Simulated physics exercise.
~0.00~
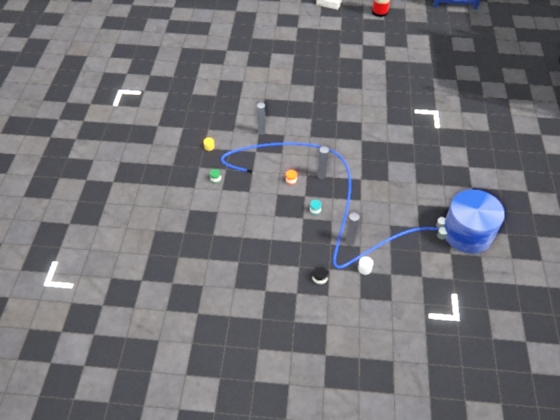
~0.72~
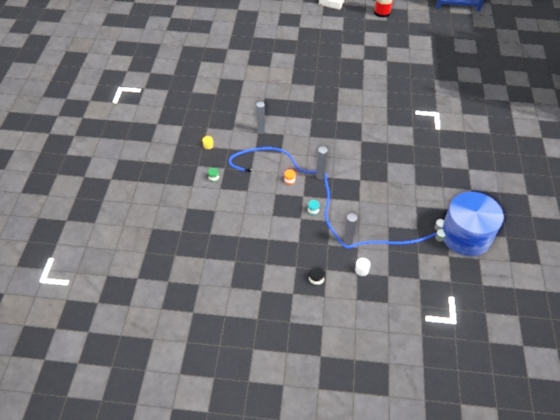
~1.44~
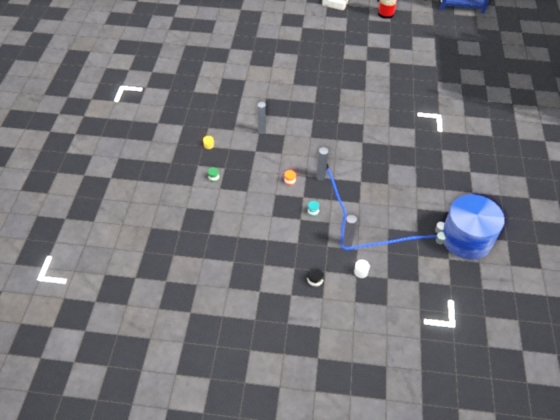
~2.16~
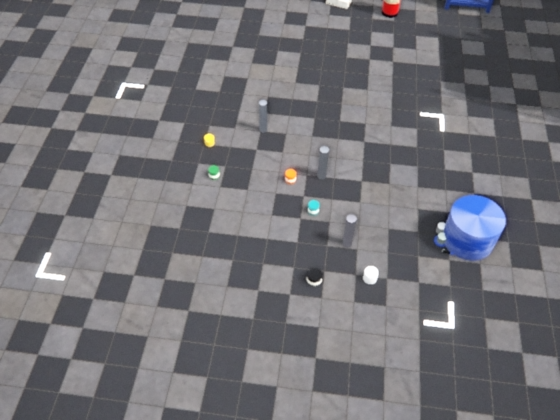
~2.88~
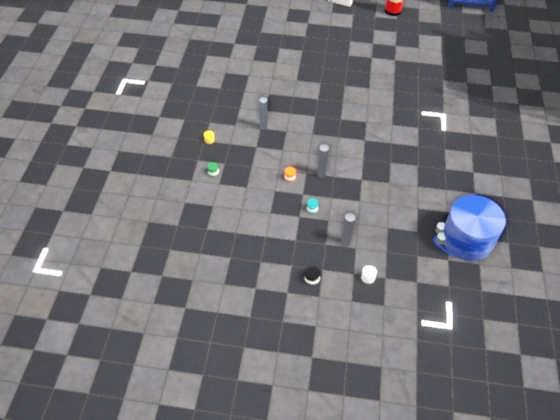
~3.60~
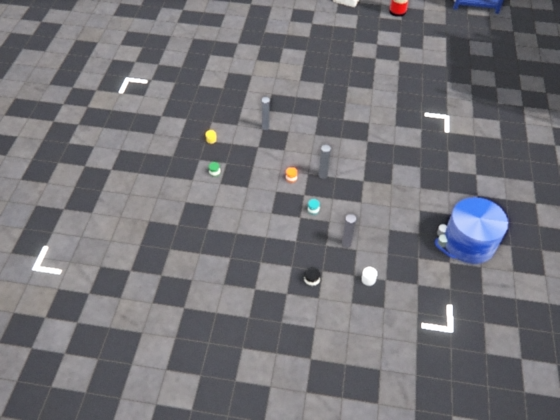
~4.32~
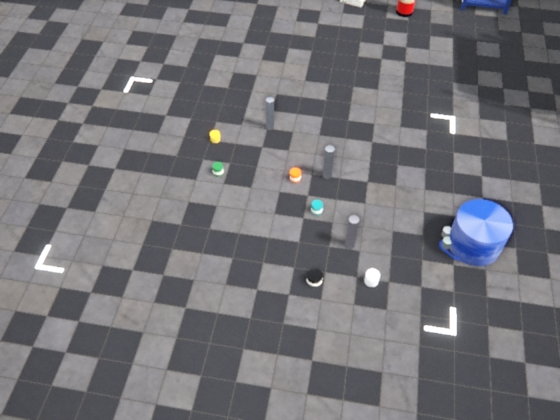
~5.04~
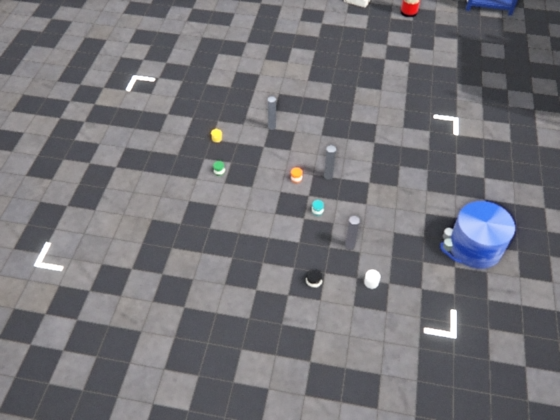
A bright blue drum-shaped reel sits at the right of a grey and black checkered floor, seen from high above, with a blue lead snaking out to the left. White tape corners surround three grey posts and six small containers, with yellow and green at the left, orange and teal near the middle, and black and white lower down. The lead draws in toward the reel, its loops shrinking and its end slipping past the posts. As the last of it pulls back, the white tub shifts slightly right. Finally the lead is gathered at the reel, and the other containers remain in place.
